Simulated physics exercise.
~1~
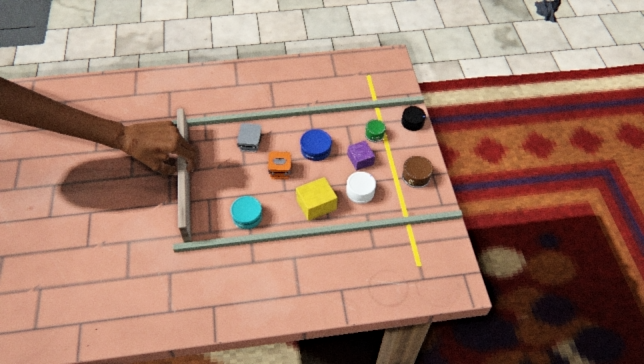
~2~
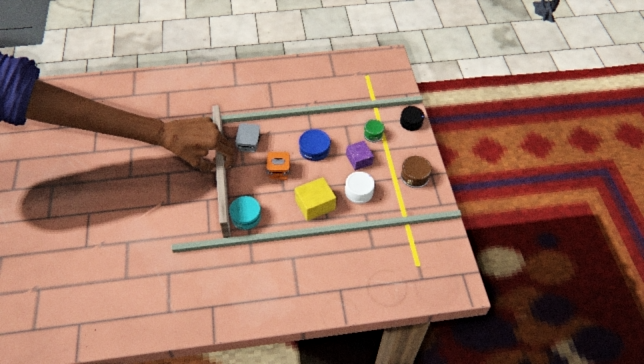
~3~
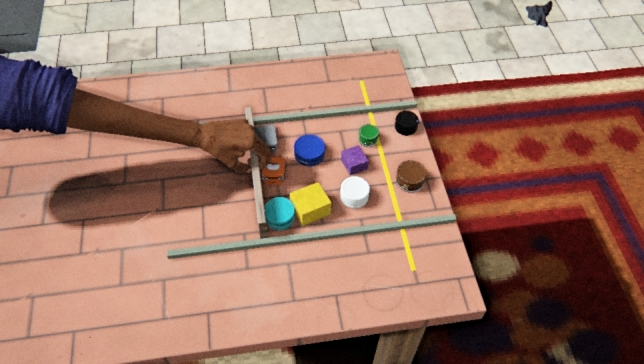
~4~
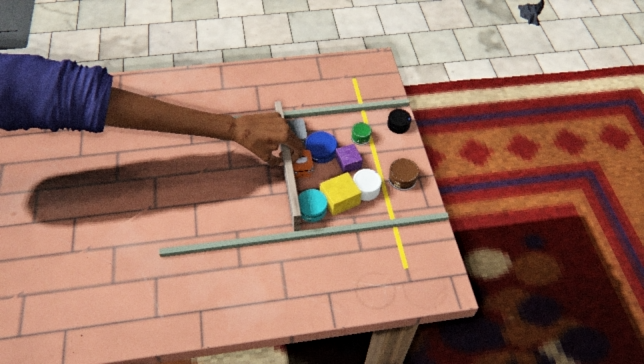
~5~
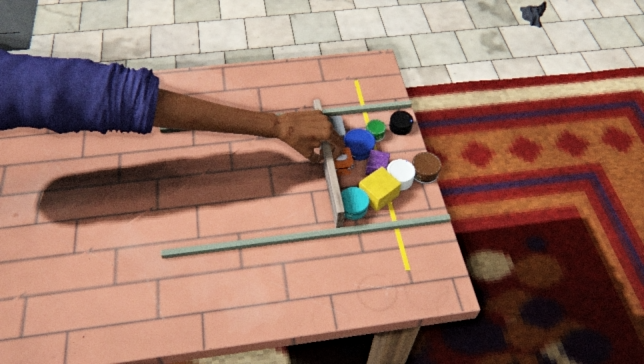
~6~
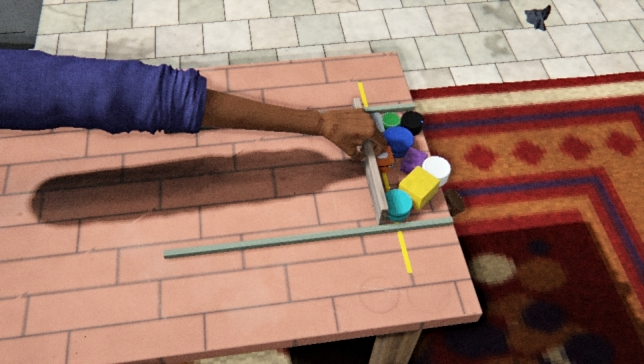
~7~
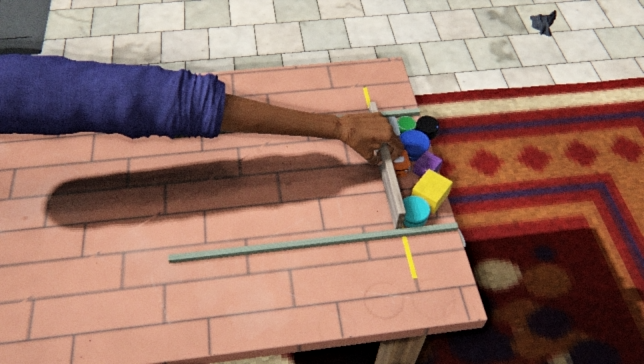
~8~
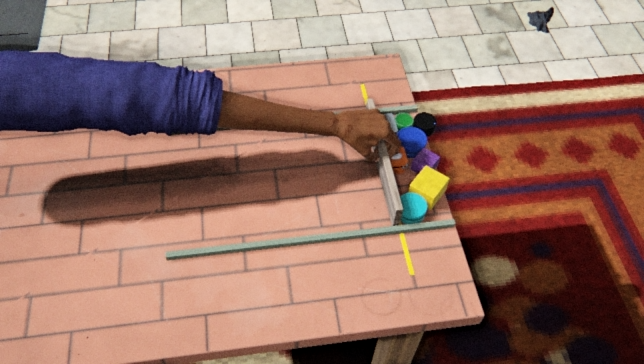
Hand pushing an upright board rightward, sweeping small colourful objects past a yellow tape line, white and brown pieces dropping off the table.
